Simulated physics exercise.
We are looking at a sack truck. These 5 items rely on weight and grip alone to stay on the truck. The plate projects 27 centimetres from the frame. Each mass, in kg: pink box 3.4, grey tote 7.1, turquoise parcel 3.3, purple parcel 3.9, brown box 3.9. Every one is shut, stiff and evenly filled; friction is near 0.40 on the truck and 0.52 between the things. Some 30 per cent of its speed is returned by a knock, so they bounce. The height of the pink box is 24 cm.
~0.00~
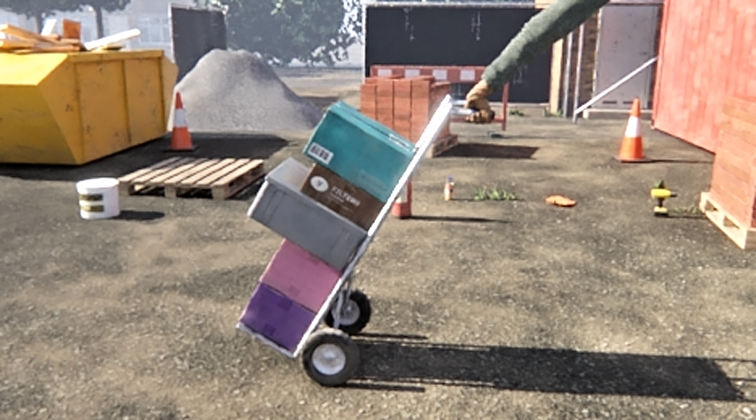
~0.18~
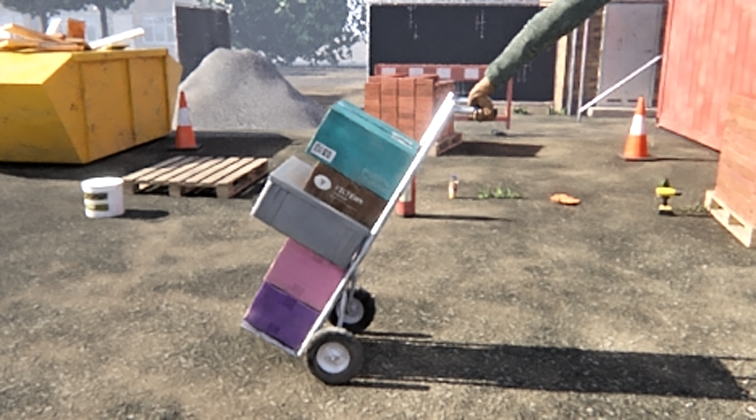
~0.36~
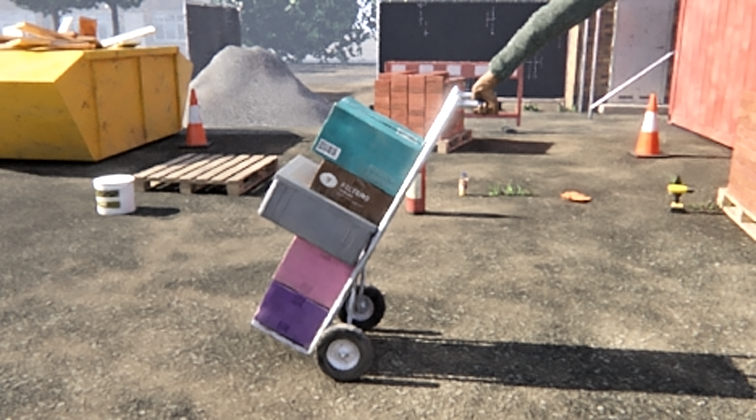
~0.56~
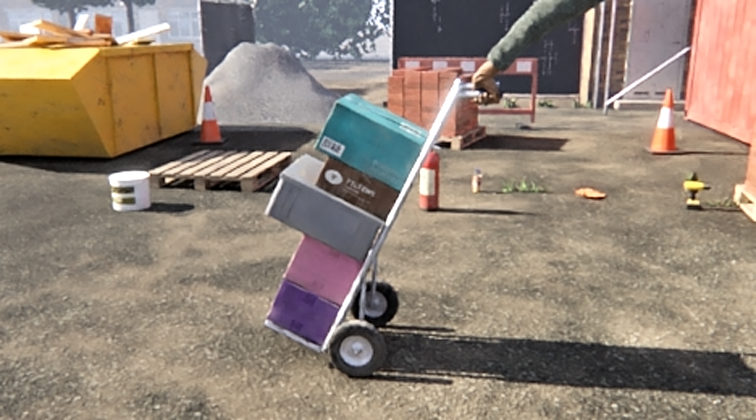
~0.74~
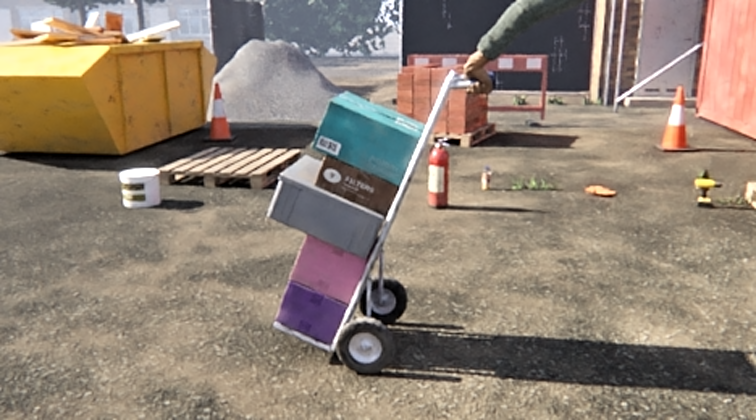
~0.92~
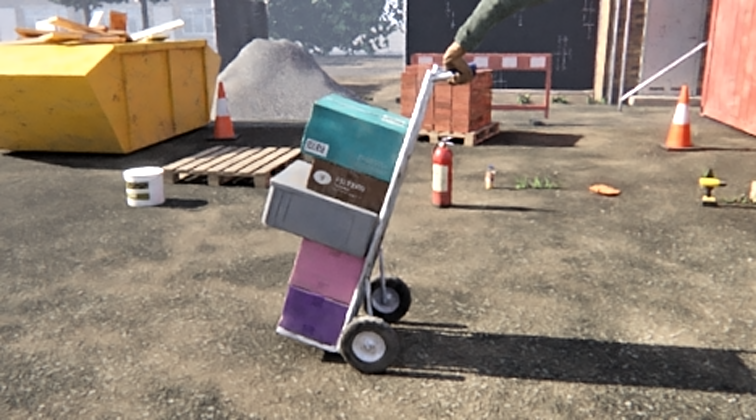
A sack truck stacked with purple, pink, grey, brown and turquoise boxes leans back toward the right, a green-sleeved arm gripping its handle, and shifts slightly rightward against the yard. The arm then raises the handle leftward, swinging the loaded truck gradually more upright, while a red extinguisher comes into view behind.
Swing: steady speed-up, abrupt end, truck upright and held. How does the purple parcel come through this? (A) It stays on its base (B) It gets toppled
Option A: It stays on its base.
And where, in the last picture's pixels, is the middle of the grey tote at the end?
Near (296, 225).
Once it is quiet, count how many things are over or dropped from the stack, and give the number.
In total, 0.
After 1.52 s, truck upright; turquoise parcel moved 4 cm; brown box moved 4 cm; grey tote moved 3 cm.
After 2.02 s, truck upright; purple parcel 3° off its base near (319, 317); turquoise parcel 3° off its base; brown box 3° off its base.
In the end (2.6 s), all 5 under 10 cm from the start. At the end, from the last picture's camera, purple parcel near (320, 318).
